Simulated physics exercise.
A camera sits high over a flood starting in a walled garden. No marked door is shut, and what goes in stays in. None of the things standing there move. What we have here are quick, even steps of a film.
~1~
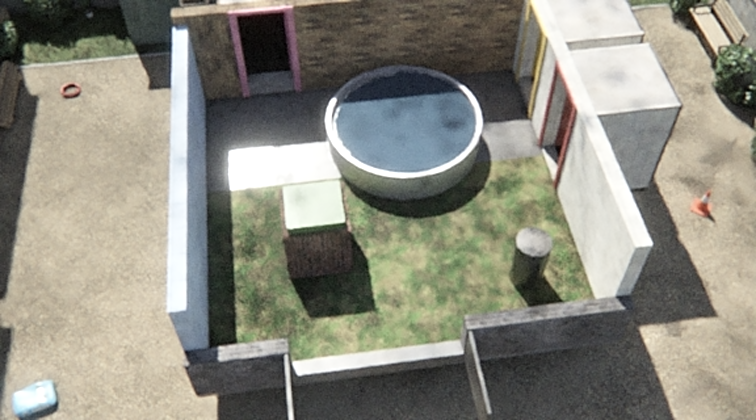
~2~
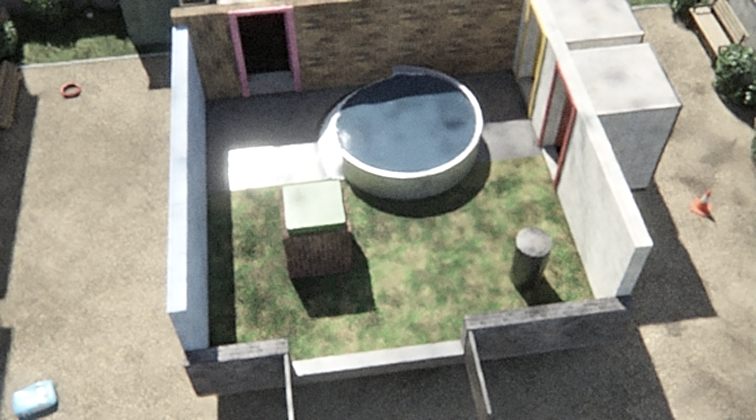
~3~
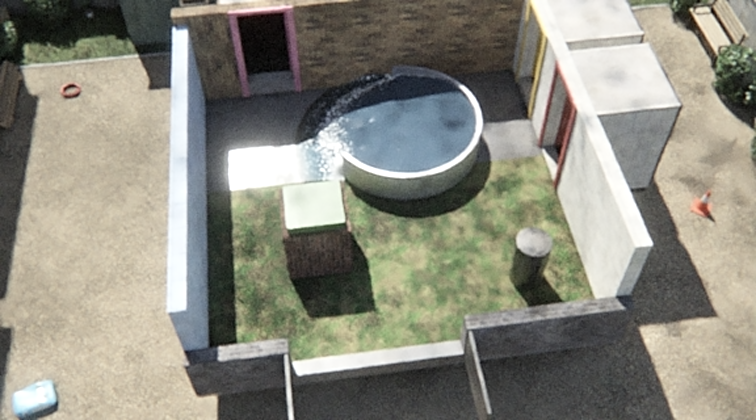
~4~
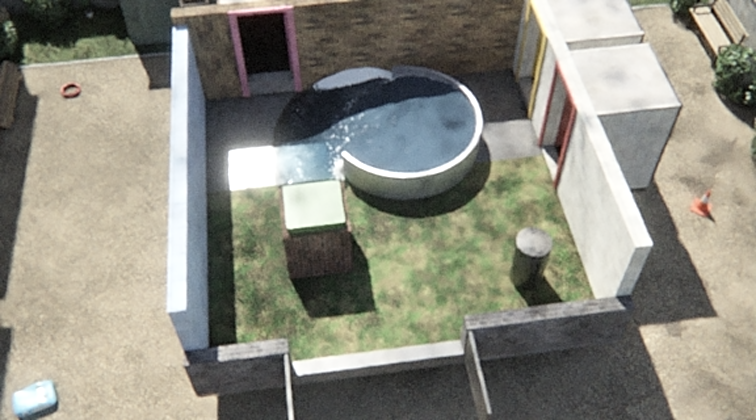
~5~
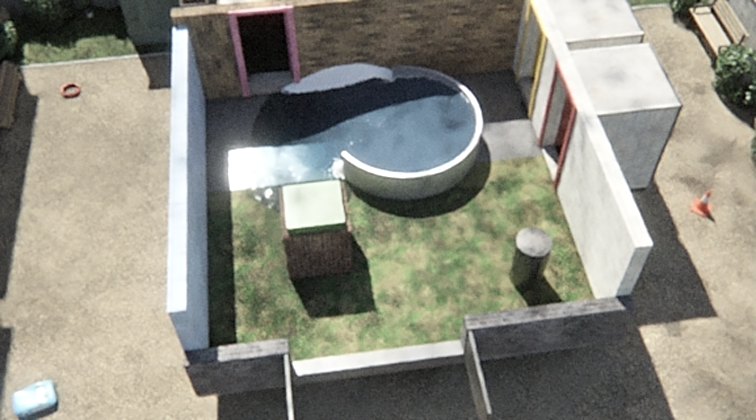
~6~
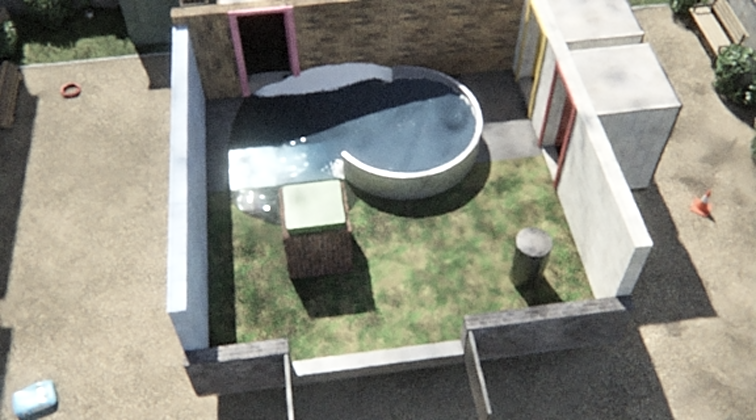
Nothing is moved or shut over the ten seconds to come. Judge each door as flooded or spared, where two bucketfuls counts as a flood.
The yellow door is spared, the pink door is spared, the red door is spared.
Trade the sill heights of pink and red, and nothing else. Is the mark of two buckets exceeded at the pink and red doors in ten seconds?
Door log - pink crosses the threshold; red stays inside the limit.
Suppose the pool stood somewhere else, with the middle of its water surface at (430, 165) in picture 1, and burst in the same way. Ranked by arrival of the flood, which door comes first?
The one in pink comes first.
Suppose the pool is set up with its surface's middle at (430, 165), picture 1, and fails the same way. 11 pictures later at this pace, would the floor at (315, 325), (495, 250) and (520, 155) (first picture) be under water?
I'd say still dry for the first, still dry for the second and still dry for the third.
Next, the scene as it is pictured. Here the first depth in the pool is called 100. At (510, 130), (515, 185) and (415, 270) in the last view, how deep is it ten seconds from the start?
About 4 per cent, then 12 per cent, then 10 per cent.
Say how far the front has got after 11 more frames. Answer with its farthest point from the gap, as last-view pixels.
I'd say near (209, 282).
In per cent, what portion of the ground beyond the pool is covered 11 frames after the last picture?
It works out to about 35 in a hundred.
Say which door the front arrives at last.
I say the door marked red.
A moment on, water covers 30 % of the floor; the yellow door not reached, the pink door wet at the sill, nothing in, the red door not reached.
Next, water covers 35 % of the floor; the yellow door wet at the sill, nothing in, the pink door wet at the sill, nothing in, the red door not reached.
Then, water covers 50 % of the floor; the yellow door wet at the sill, nothing in, the pink door under two buckets in, the red door wet at the sill, nothing in.
Later, water covers 85 % of the floor; the yellow door wet at the sill, nothing in, the pink door under two buckets in, the red door wet at the sill, nothing in.
In the end, water covers 100 % of the floor; the yellow door wet at the sill, nothing in, the pink door under two buckets in, the red door wet at the sill, nothing in.
